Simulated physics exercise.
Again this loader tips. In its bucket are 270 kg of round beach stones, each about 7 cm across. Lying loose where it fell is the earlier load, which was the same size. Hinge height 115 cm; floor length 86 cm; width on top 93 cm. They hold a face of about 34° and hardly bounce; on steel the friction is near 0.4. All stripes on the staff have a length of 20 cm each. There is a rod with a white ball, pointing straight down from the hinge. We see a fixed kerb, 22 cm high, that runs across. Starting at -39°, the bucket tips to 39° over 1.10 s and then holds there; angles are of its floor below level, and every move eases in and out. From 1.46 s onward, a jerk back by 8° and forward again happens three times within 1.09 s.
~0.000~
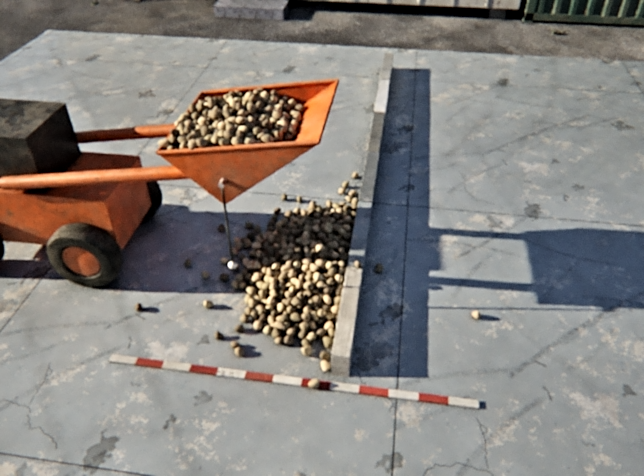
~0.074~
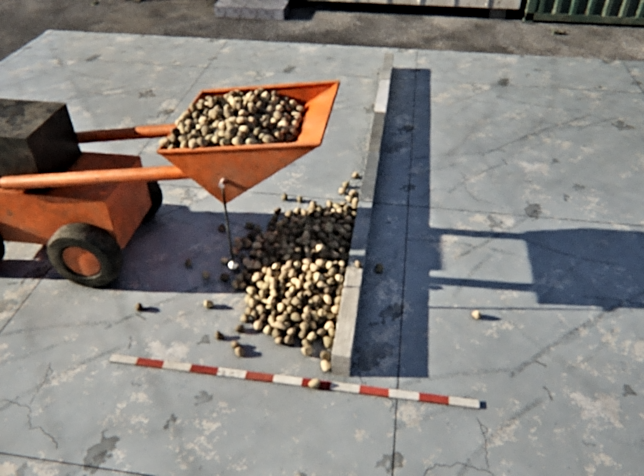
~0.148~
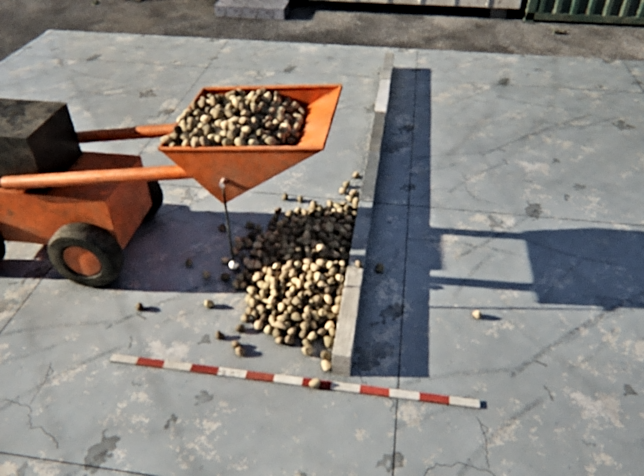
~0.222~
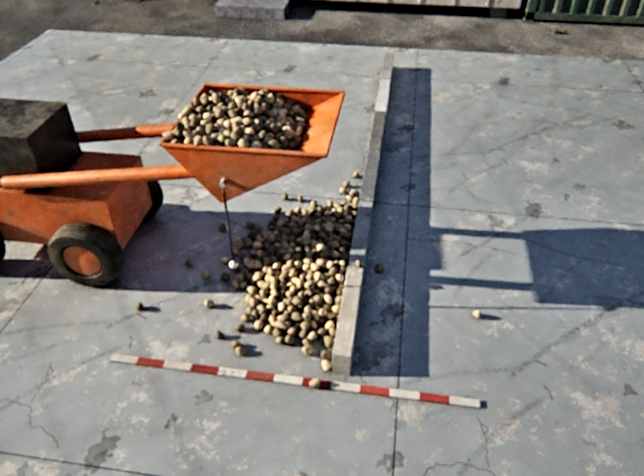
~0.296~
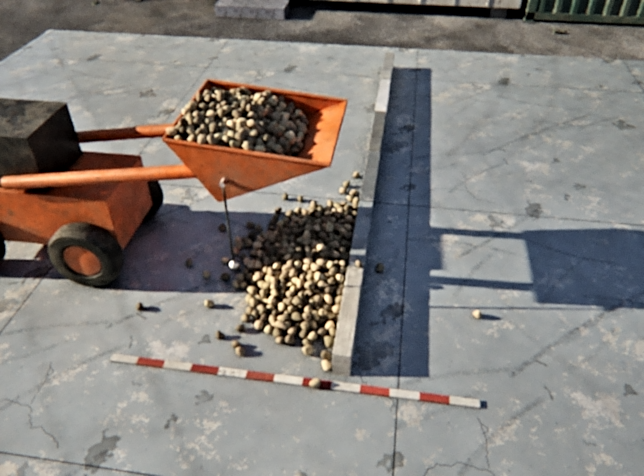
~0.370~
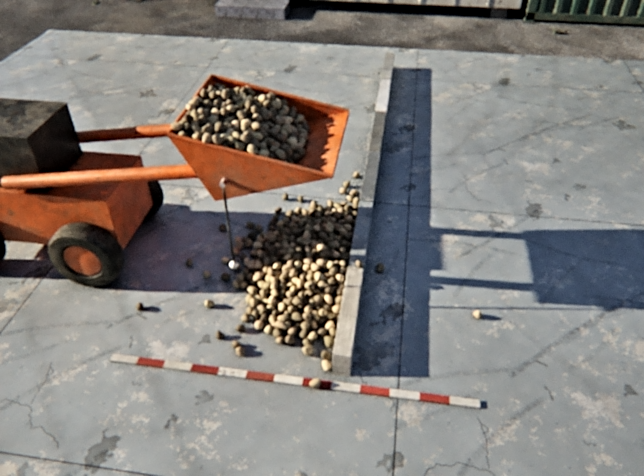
In this clip, an orange loader holds a bucket of round stones above a loose pile beside a low kerb; the bucket gradually tilts forward, its right-hand lip lowering, while the loader's wheels and the pile stay still.
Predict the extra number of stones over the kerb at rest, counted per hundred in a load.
About 51 more per hundred stones.
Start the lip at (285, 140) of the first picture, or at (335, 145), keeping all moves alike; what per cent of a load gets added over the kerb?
Roughly 25 and 70 per cent, in that order.
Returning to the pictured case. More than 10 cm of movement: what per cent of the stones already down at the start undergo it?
Some 5 percent, give or take.
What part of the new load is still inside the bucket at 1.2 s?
Roughly 55 parts in a hundred of the load.
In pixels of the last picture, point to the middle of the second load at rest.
They end up centred around (370, 265).
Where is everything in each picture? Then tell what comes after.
The first picture shows lip at (319, 142), floor tilted -39°, highest stones at (249, 104). The earlier load is highest near (320, 244), 24 cm above ground level, 100 % on this side of the kerb.
In the second picture, the bucket is at -38°, its lip at (320, 144); the top of the load is at (250, 104); the stones move at 0.1 m/s on average.
The third picture shows lip at (323, 148), floor tilted -35°, highest stones at (243, 103); the stones move at 0.2 m/s on average.
In the fourth picture, the bucket is at -31°, its lip at (327, 156); the top of the load is at (234, 104); the stones move at 0.3 m/s on average.
The fifth picture shows lip at (330, 165), floor tilted -25°, highest stones at (216, 102); the stones move at 0.3 m/s on average.
In the sixth picture, the bucket is at -18°, its lip at (333, 177); the top of the load is at (213, 96); the stones move at 0.3 m/s on average.
After 0.8 s the floor is at 26°; in per cent of one load, 100 in the bucket, 100 on this side of the kerb; the foremost stones are at (368, 267).
After 1.2 s the floor is at 39°; in per cent of one load, 53 in the bucket, 147 on this side of the kerb, 1 over the kerb; the foremost stones are at (383, 257).
After 3.0 s the floor is at 39°; in per cent of one load, 0 in the bucket, 149 on this side of the kerb, 51 over the kerb; the foremost stones are at (577, 292).
After 5.4 s the floor is at 39°; in per cent of one load, 0 in the bucket, 149 on this side of the kerb, 51 over the kerb; the foremost stones are at (577, 292). Net gain over the kerb, 51.
